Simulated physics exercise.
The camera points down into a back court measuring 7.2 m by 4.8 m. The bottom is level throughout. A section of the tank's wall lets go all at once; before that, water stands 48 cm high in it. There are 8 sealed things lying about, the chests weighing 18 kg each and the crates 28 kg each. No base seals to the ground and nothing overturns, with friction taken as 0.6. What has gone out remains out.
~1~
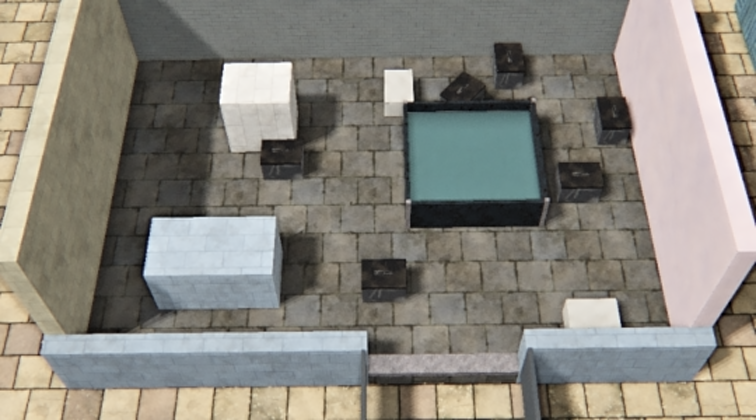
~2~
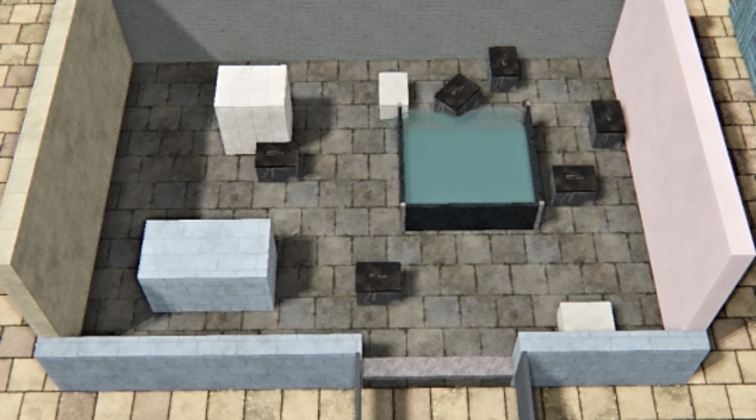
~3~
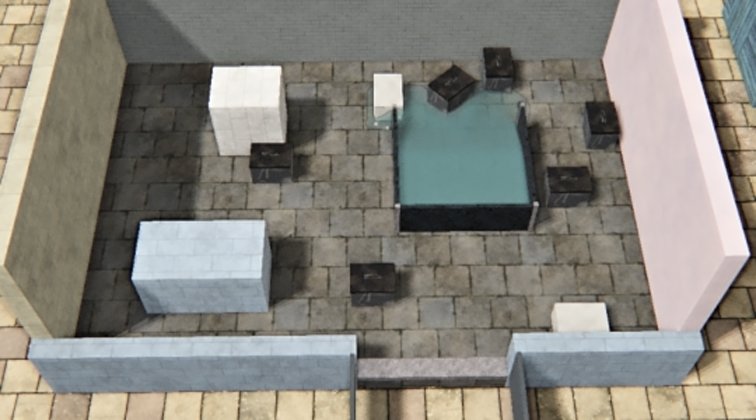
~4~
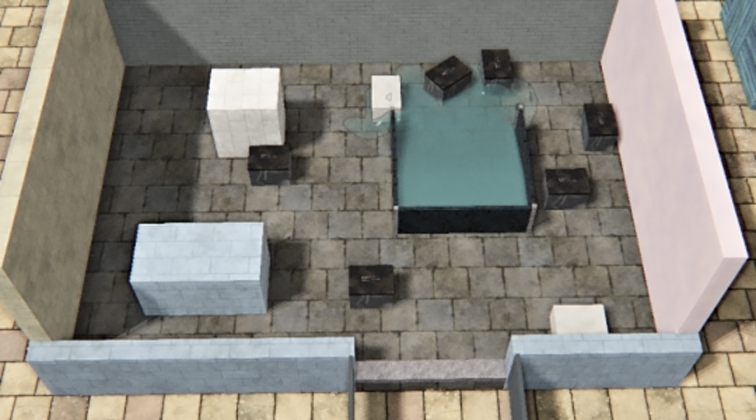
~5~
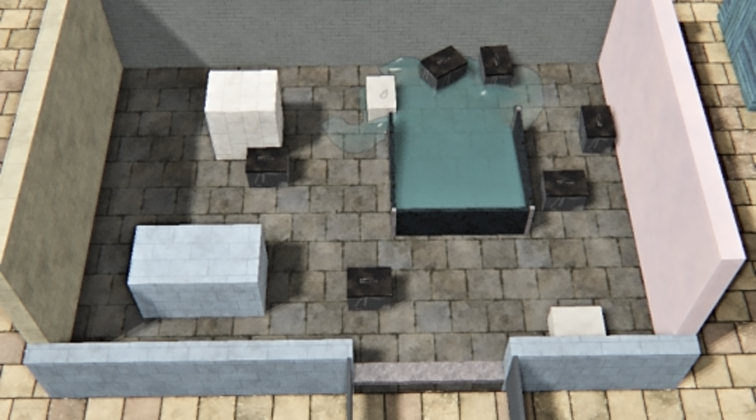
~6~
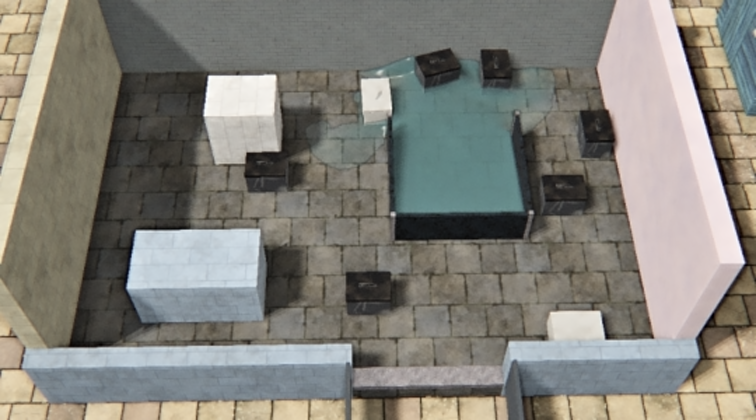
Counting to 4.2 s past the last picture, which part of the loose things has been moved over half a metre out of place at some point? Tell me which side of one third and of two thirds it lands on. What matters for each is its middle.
The fraction sits in the middle, a third or more yet beneath two thirds.
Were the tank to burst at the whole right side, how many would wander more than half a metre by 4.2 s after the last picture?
Result: 5.
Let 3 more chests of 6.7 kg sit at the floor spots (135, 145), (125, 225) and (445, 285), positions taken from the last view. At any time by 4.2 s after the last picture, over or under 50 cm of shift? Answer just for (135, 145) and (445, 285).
Outcome: Breaks the threshold first, stays within second.
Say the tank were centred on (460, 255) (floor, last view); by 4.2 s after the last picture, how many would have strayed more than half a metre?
The count would be 5.
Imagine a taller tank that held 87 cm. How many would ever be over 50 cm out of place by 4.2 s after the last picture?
Result: 7.
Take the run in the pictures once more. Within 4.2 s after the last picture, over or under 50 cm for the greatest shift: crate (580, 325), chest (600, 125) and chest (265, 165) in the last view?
Result, in order: Undershooting / overshooting / undershooting.
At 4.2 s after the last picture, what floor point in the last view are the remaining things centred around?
That lands at roughly (425, 228).
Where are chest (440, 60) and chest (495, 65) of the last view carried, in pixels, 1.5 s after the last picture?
They should sit about (355, 67) and (597, 82) in the last view.
Then, 0.4 s after the last picture 1 of 8 are over 50 cm from their spots; 2 afloat.
Then, 1.5 s after the last picture 3 of 8 are over 50 cm from their spots; 2 afloat.
Then, 2.8 s after the last picture 4 of 8 are over 50 cm from their spots; 1 afloat.
Then, 4.2 s after the last picture 5 of 8 are over 50 cm from their spots, and 5 have been at some point; 0 afloat.
